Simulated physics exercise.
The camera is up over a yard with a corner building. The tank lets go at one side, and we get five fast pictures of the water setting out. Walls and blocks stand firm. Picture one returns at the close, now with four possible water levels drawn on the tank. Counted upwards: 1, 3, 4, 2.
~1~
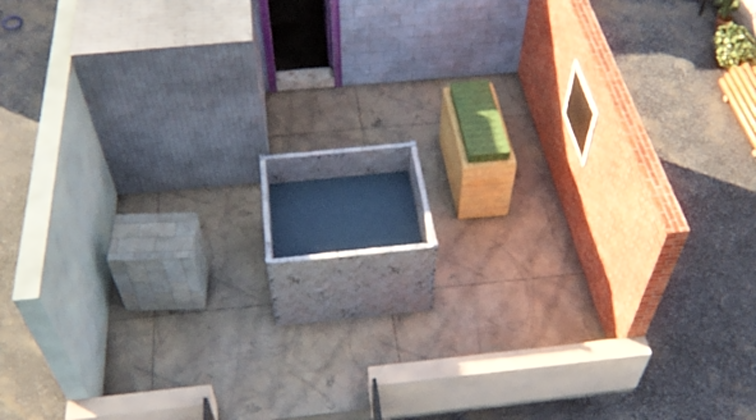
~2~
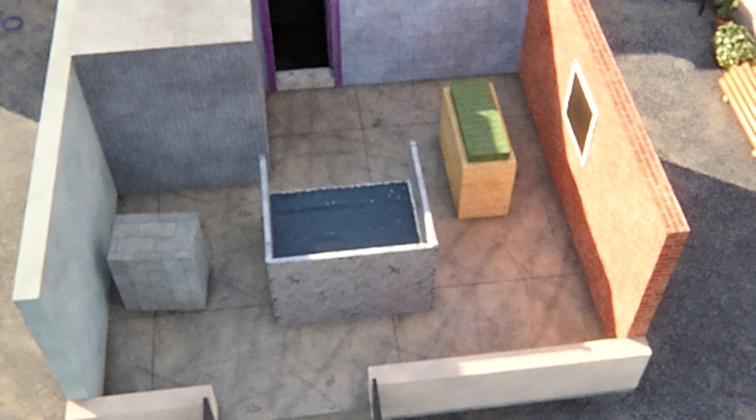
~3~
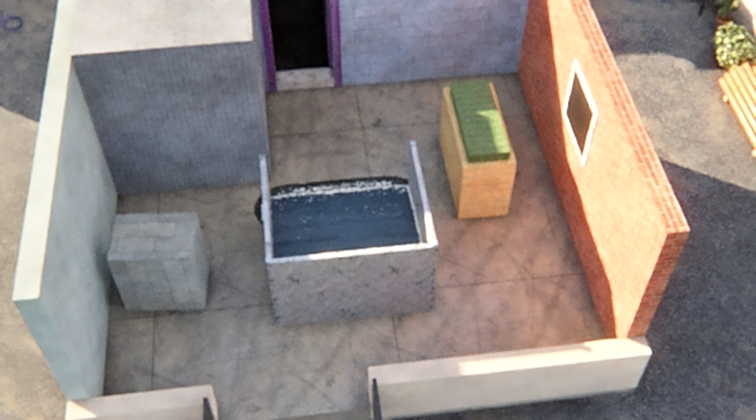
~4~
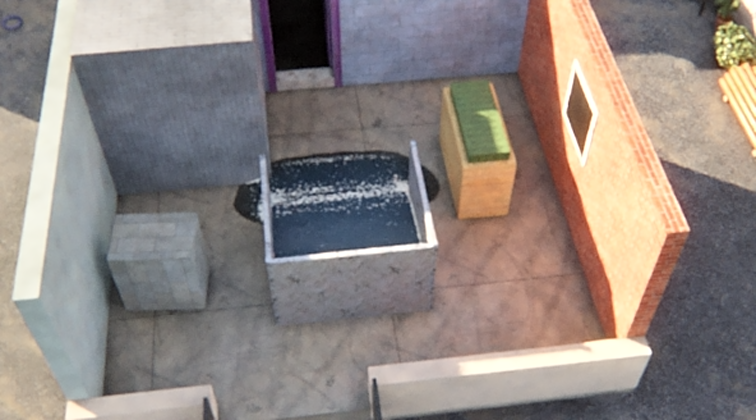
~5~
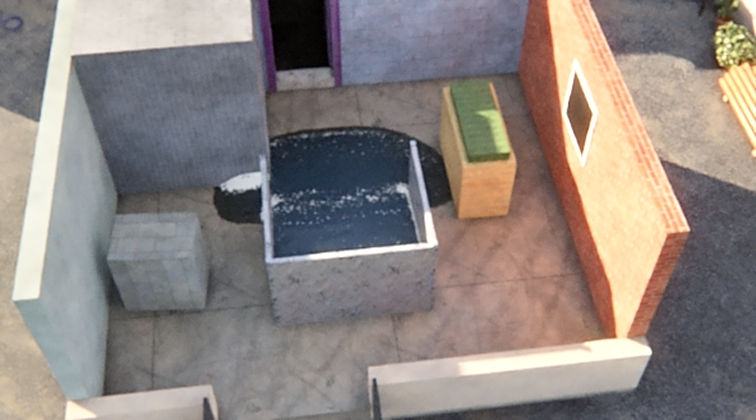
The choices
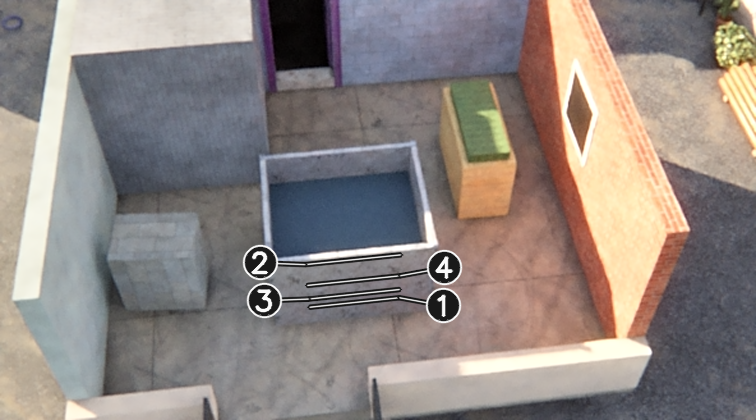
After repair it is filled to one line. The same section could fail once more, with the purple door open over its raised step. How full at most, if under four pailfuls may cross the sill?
1 will do.
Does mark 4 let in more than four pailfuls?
Yes.
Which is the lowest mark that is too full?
That would be 3.
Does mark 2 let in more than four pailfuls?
Yes, that goes wrong.
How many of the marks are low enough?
One of them.
In white, 1 at (354, 302); 2 at (353, 259); 3 at (354, 294); 4 at (353, 280); from the bottom up 1, 3, 4, 2.
For mark 1, a bucket or two gets in.
For mark 2, dozens of bucketfuls pour in.
For mark 3, about 10 bucketfuls get in.
For mark 4, dozens of bucketfuls pour in.
